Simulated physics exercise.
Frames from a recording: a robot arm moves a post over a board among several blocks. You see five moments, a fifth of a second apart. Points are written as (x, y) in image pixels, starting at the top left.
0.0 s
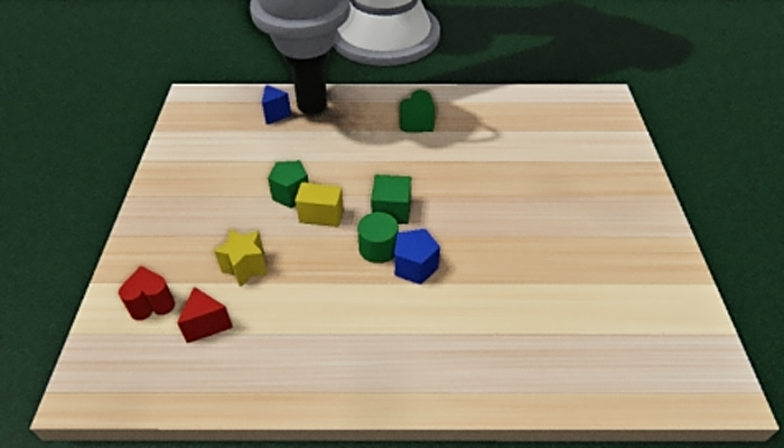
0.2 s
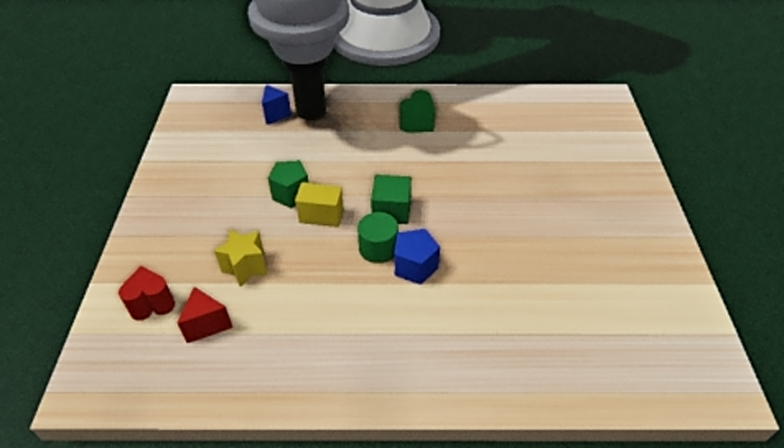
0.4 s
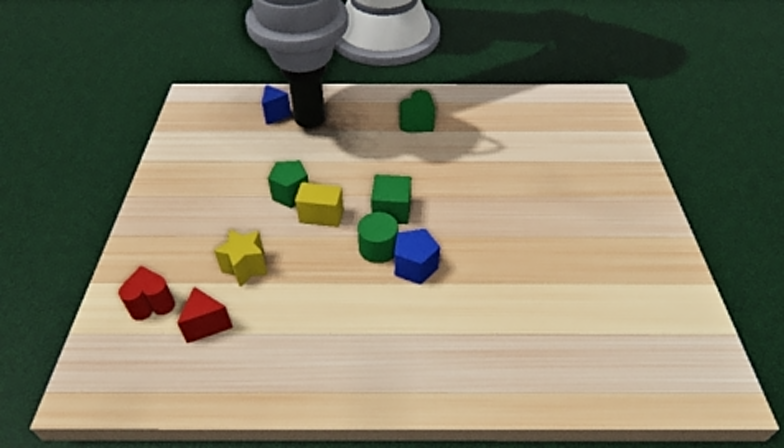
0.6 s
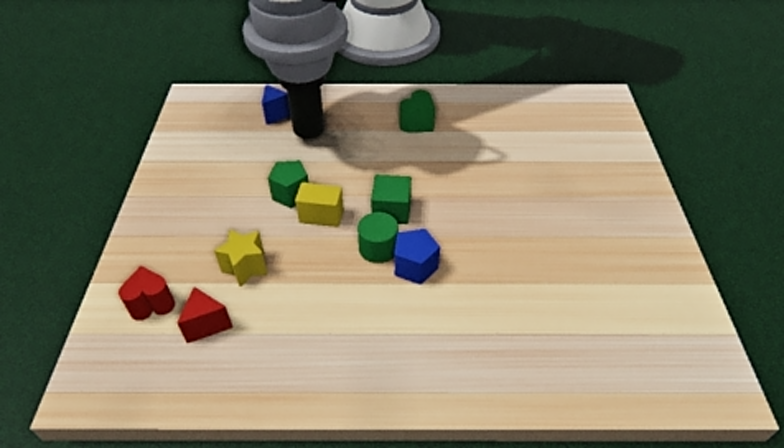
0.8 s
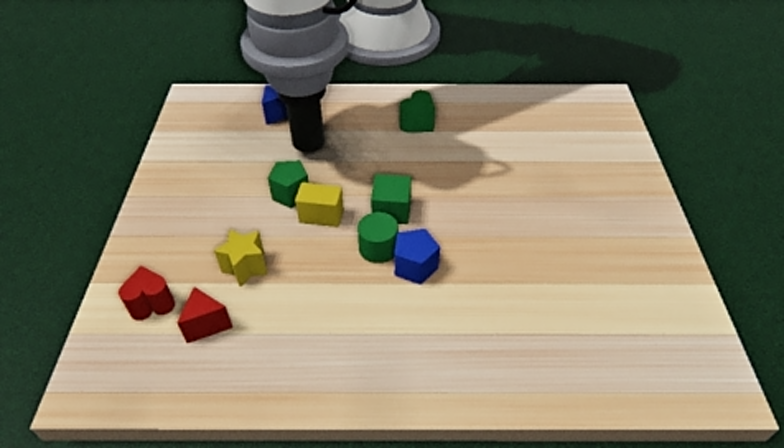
A robot arm's black post slid slowly a short way down the wooden board, from beside the blue triangle toward the green and yellow blocks, while all the colored blocks stayed still.
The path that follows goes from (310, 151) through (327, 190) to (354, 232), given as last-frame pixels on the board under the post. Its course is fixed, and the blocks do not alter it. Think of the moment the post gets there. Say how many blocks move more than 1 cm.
I'm going with one.
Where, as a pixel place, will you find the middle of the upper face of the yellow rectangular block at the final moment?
I'd expect the centre of its top face to be at (315, 214).
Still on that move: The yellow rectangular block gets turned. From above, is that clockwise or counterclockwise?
Looking down, it rotates clockwise.
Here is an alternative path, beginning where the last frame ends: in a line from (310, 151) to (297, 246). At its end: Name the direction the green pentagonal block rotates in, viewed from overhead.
It twists clockwise.
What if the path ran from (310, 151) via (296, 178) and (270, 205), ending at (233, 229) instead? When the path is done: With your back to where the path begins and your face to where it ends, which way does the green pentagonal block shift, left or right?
Goes left.
What follows on the original path. One third of the way, post at (319, 169); nothing pushed yet.
Two thirds of the way, post at (334, 195); yellow rectangular block at (319, 203), turned 20° clockwise.
At the end, post at (353, 224); green pentagonal block unmoved; yellow rectangular block at (315, 214), turned 45° clockwise; green disc at (382, 229); blue pentagonal block at (420, 246).
